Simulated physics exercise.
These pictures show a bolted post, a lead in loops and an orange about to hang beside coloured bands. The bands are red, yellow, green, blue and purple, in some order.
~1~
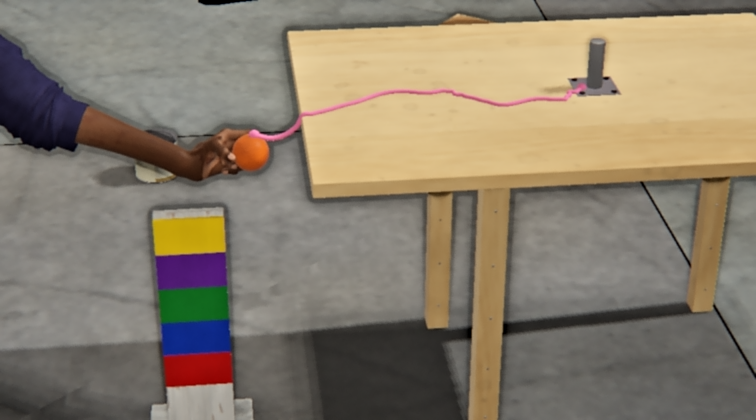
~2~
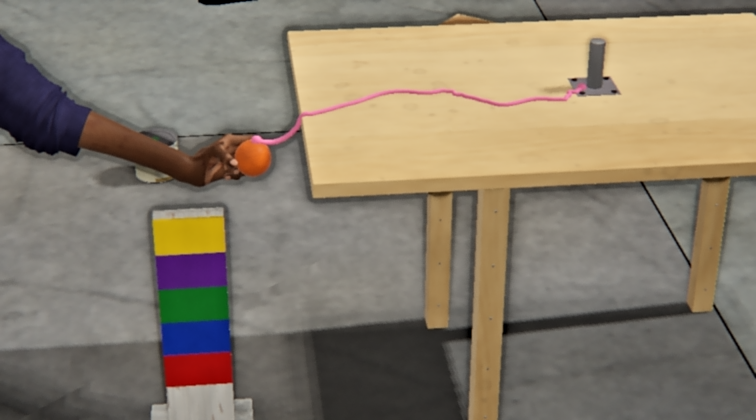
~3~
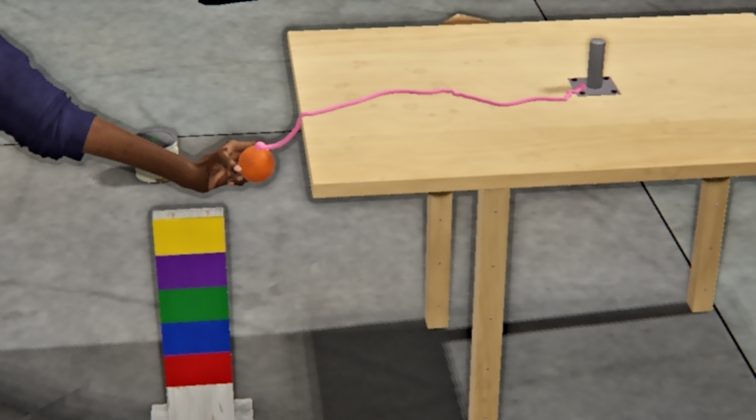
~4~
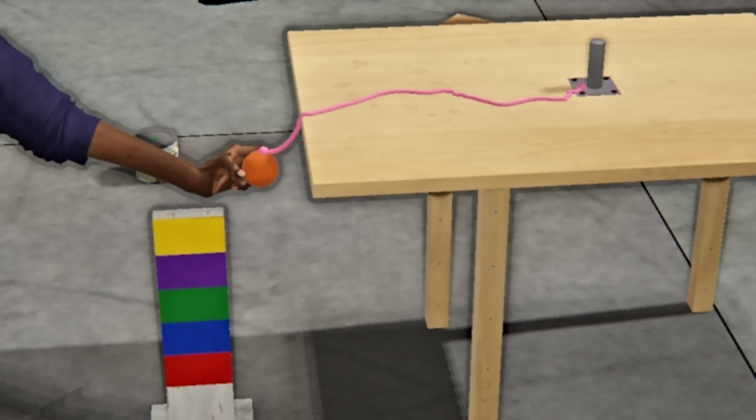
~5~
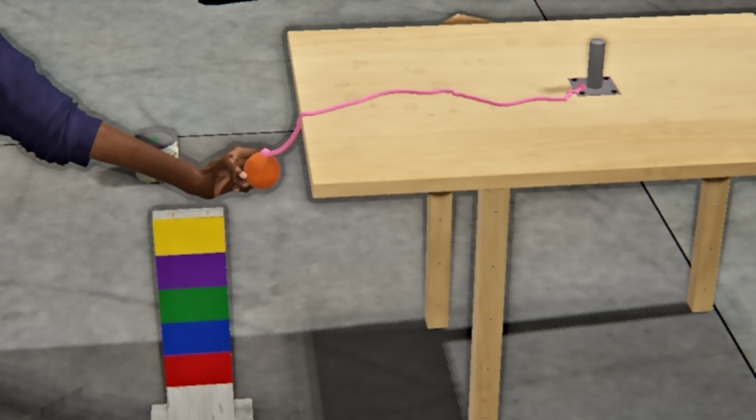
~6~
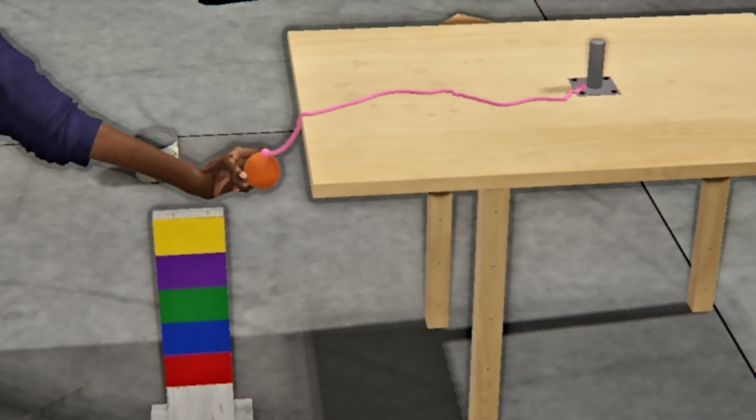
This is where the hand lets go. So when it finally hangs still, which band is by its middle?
At yellow.
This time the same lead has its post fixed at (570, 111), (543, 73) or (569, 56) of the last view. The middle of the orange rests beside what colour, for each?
Readings, in order: Purple - purple - yellow.
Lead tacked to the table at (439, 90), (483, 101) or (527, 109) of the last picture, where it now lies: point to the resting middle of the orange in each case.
(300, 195), (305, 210), (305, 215).
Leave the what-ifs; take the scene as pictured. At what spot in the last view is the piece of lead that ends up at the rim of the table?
Approx. (345, 105).
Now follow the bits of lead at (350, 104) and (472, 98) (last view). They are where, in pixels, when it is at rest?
They end up around (308, 110) and around (445, 98).
Soon after, orange near (306, 221); level with yellow.
Then, orange near (285, 229); level with yellow.
At rest, orange near (305, 226); level with yellow. Its middle rests at the yellow band.
